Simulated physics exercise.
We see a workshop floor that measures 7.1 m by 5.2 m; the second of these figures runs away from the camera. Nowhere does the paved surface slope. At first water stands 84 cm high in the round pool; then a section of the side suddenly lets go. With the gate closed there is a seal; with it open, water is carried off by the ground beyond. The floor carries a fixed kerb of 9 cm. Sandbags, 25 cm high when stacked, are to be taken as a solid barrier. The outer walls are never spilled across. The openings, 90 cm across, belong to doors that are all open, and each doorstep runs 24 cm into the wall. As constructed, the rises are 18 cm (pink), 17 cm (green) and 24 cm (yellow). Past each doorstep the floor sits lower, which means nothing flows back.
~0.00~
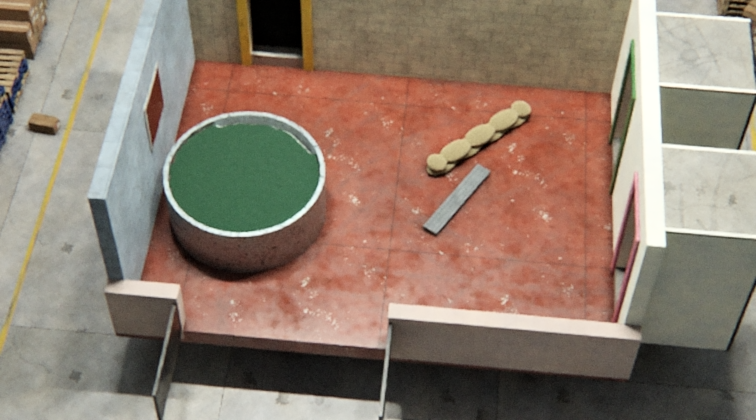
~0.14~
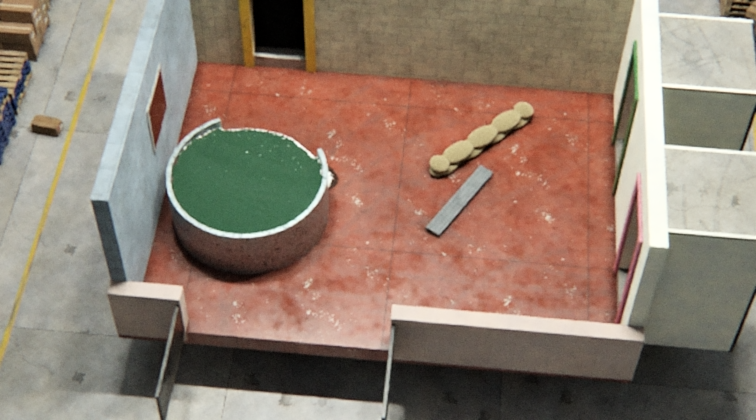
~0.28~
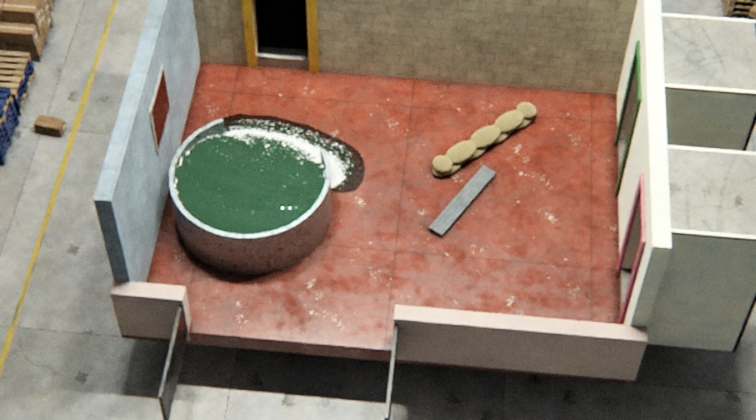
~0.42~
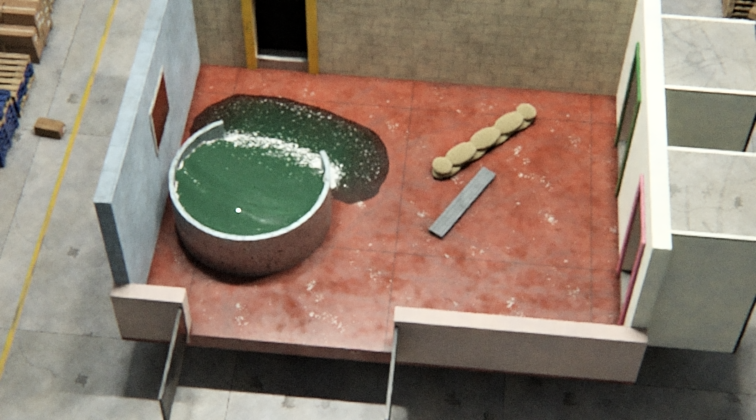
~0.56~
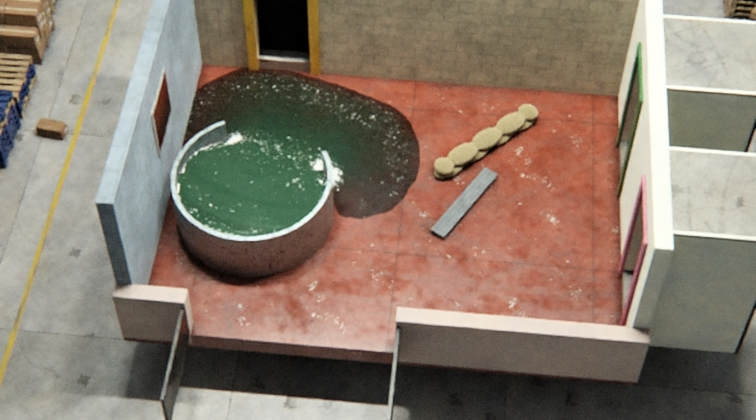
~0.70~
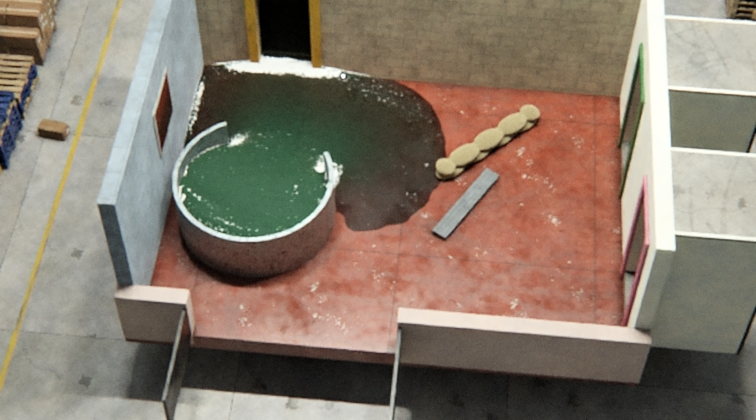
In a roofless room with a red floor, a round pool of green water opened at the back, and water poured out, spreading dark across the floor to the back wall and rightward toward some tan round shapes.
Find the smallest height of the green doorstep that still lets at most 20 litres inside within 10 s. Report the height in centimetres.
The smallest height is roughly 9.5 cm.
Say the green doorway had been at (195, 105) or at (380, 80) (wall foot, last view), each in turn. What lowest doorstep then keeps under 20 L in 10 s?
20 and 31 cm.
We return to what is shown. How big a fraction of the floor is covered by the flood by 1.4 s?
About 30 per cent.
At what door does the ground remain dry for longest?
That's the pink door.
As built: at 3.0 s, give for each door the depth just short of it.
In cm: Pink 0, green 13, yellow 28.
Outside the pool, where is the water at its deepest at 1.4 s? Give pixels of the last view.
Around (329, 81).
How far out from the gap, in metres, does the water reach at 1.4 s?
About 4.4 metres out.
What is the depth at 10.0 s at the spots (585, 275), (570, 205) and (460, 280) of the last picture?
Approx. 6 / 3 / 10 cm.
After 1.4 s water covers 30 % of the floor, deepest (51 cm) near (329, 81); it has not reached the green door.
After 3.0 s water covers 45 % of the floor, deepest (42 cm) near (616, 103); 13 cm at the green door, 0 litres in over its 17 cm doorstep.
After 10.0 s water covers 95 % of the floor, deepest (14 cm) near (394, 259); 6 cm at the green door, 1 litre in over its 17 cm doorstep.
At the green door as built, the water arrived by 2.4 s and peaked near 15 cm at 4.0 s.
With a doorstep of 8 cm, 33 litres would have come in within the 10 s; with 10.5 cm, 15 litres. So under 20 litres takes about 9.5 cm.
